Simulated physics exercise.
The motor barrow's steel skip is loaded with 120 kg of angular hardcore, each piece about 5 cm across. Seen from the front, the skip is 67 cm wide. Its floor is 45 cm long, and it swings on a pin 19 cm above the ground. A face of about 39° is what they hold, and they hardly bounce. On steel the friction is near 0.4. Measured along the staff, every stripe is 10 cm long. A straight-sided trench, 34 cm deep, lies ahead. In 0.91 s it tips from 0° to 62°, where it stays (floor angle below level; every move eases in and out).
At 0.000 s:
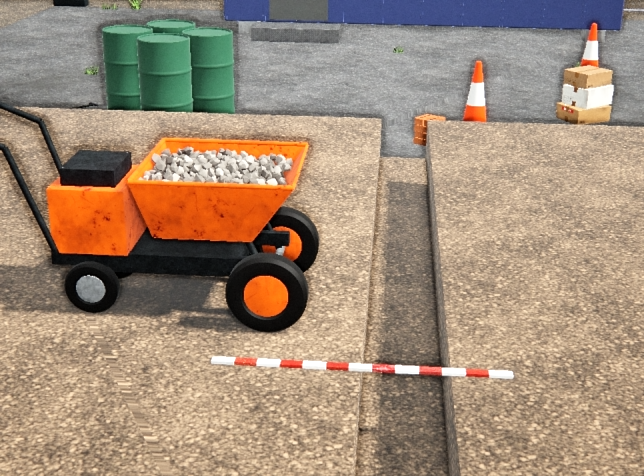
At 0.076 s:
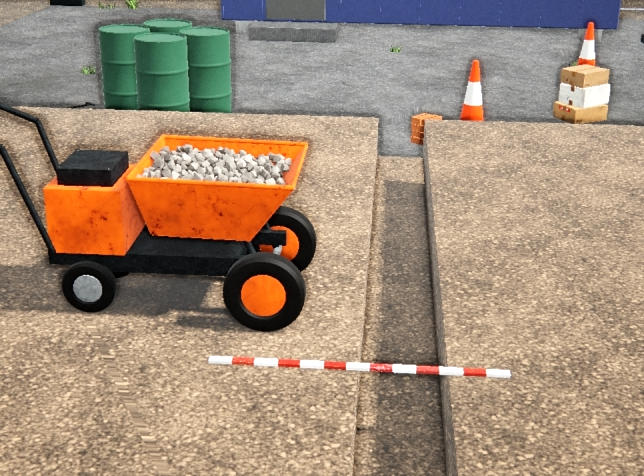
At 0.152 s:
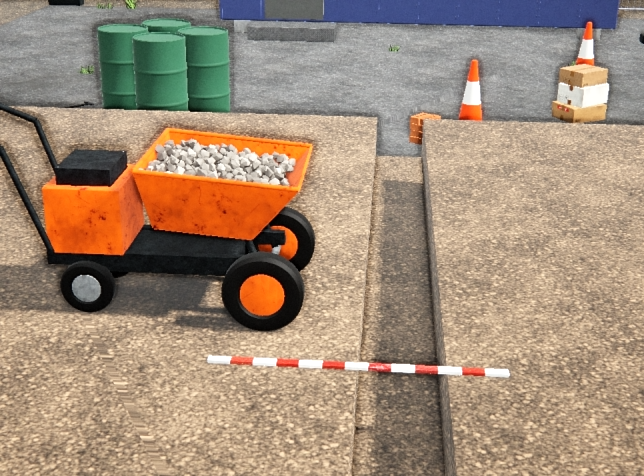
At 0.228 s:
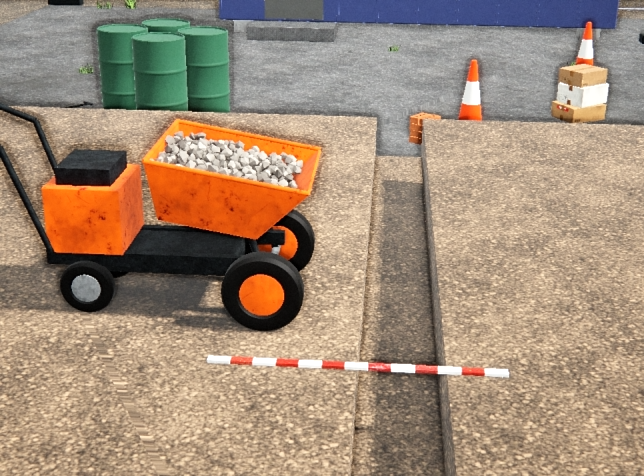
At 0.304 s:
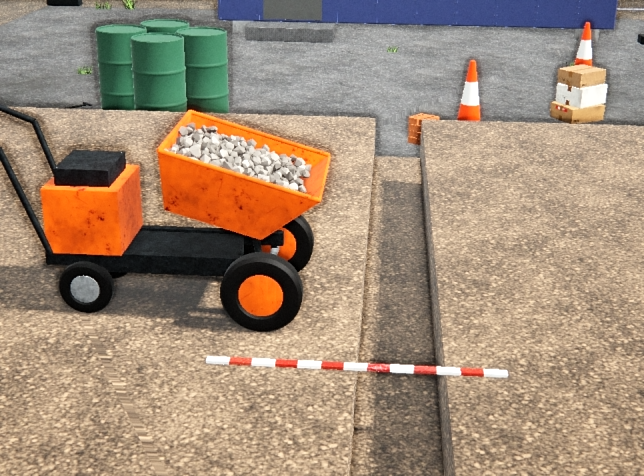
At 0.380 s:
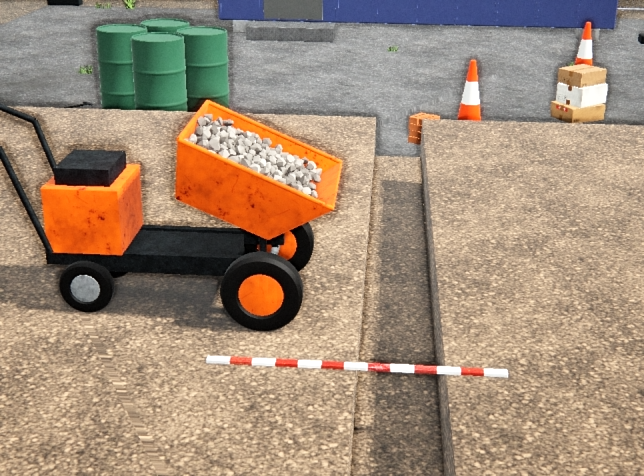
To begin with, an orange motor barrow loaded with pale stones stands left of a trench, its skip level behind a red-and-white staff on the ground. The skip then starts to tilt, slowly at first, its rear rising and its front lip dipping toward the right, until it slopes clearly, stones still inside.
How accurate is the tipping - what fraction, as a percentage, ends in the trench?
Close to 34 in every hundred.
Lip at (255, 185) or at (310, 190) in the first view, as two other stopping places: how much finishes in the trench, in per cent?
40 and 25 %.
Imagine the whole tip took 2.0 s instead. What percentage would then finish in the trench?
With that change, it comes to around 35 per cent.
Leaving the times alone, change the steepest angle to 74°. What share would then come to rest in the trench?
I'd guess some 80 in a hundred.
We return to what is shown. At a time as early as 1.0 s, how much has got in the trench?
Close to 15 per cent at that time.
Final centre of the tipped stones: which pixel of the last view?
Roughly at (418, 358).
After 0.7 s the floor is at 52°; 100 % in the skip; the foremost stones are at (358, 219).
After 1.0 s the floor is at 62°; 84 % in the skip, 16 % in the trench; the foremost stones are at (441, 299).
After 1.4 s the floor is at 62°; 64 % in the skip, 28 % in the trench, 8 % past the trench; the foremost stones are at (513, 317).
After 3.3 s the floor is at 62°; 58 % in the skip, 34 % in the trench, 8 % past the trench; the foremost stones are at (532, 325).
